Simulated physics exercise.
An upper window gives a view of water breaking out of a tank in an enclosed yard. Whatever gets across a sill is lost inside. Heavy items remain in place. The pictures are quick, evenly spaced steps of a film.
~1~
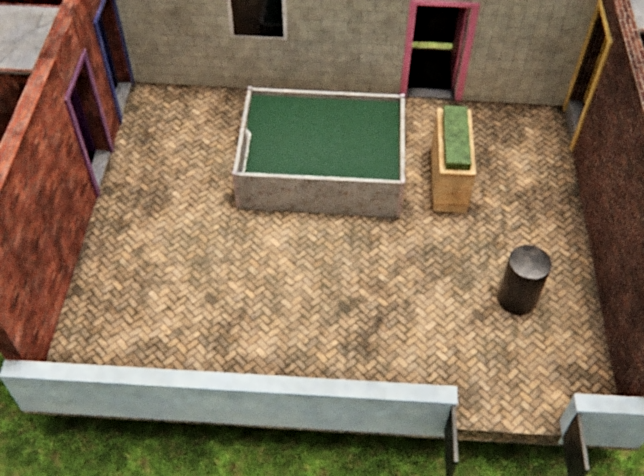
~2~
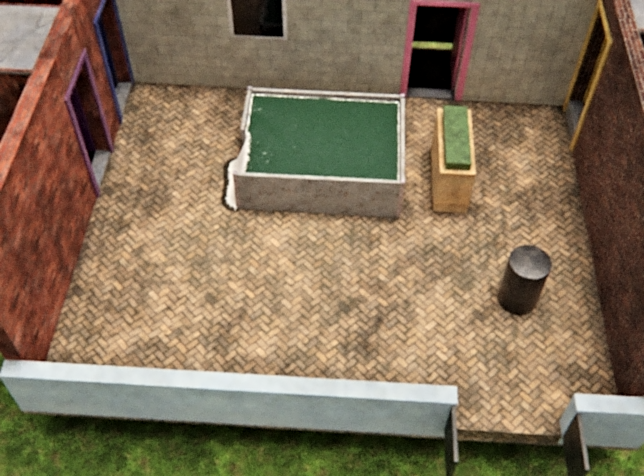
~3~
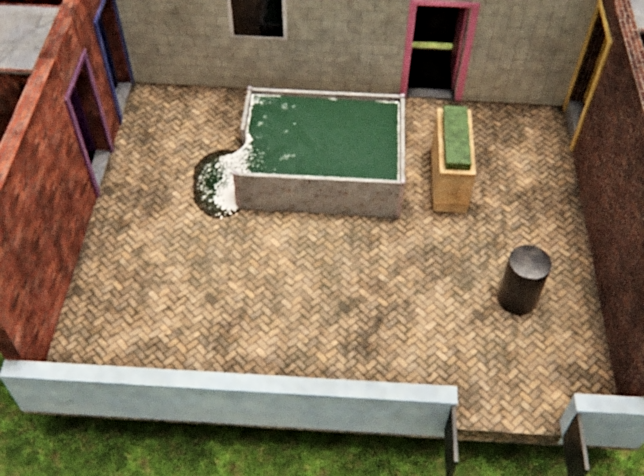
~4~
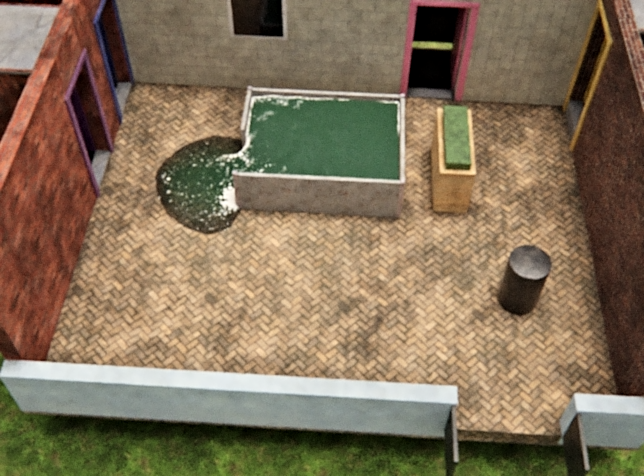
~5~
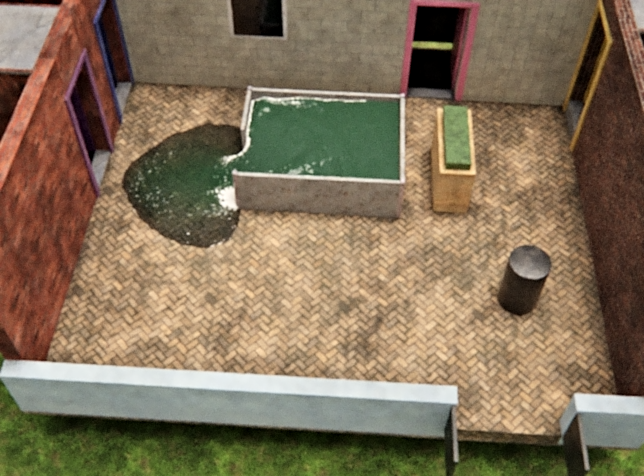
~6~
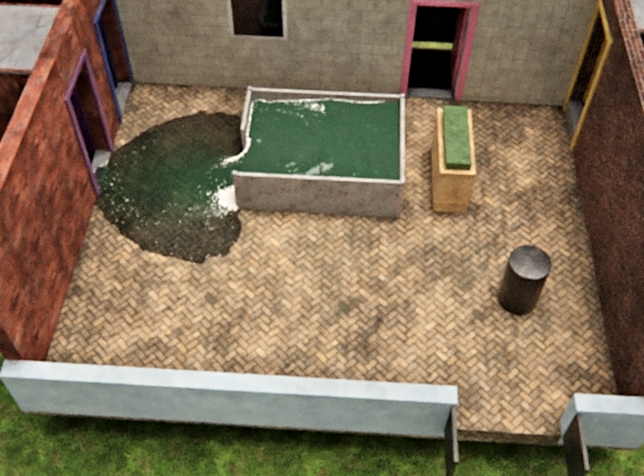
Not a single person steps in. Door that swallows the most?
Purple.
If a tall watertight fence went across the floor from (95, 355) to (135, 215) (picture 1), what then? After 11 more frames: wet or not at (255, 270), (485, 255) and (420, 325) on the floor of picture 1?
Untouched, untouched, untouched.
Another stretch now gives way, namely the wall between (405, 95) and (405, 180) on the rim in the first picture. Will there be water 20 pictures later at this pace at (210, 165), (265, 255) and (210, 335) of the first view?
In sequence the three spots come out still bare, then still bare, then still bare.
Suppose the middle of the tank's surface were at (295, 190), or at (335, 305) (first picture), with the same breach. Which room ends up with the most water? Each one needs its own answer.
For the first spot it's the one in purple, and for the second it's the blue-painted one.
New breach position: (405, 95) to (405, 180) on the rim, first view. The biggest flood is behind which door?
That would be the pink one.
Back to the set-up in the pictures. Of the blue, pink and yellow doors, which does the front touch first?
Looks like the blue-painted one, honestly.
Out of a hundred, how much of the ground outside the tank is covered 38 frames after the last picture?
My estimate is near 70 per cent.
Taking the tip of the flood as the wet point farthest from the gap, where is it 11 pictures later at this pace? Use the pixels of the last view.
My guess is roughly (39, 385).
A moment on, water covers 20 % of the floor; blue door wet at the sill, nothing in, yellow door not reached, purple door a lot in, pink door not reached.
Next, water covers 25 % of the floor; blue door a trickle in, yellow door not reached, purple door a lot in, pink door not reached.
Then, water covers 35 % of the floor; blue door some in, yellow door not reached, purple door a lot in, pink door not reached.
Later, water covers 70 % of the floor; blue door a lot in, yellow door not reached, purple door a lot in, pink door wet at the sill, nothing in.
In the end, water covers 90 % of the floor; blue door a lot in, yellow door wet at the sill, nothing in, purple door a lot in, pink door a trickle in; the purple door has let in the most.
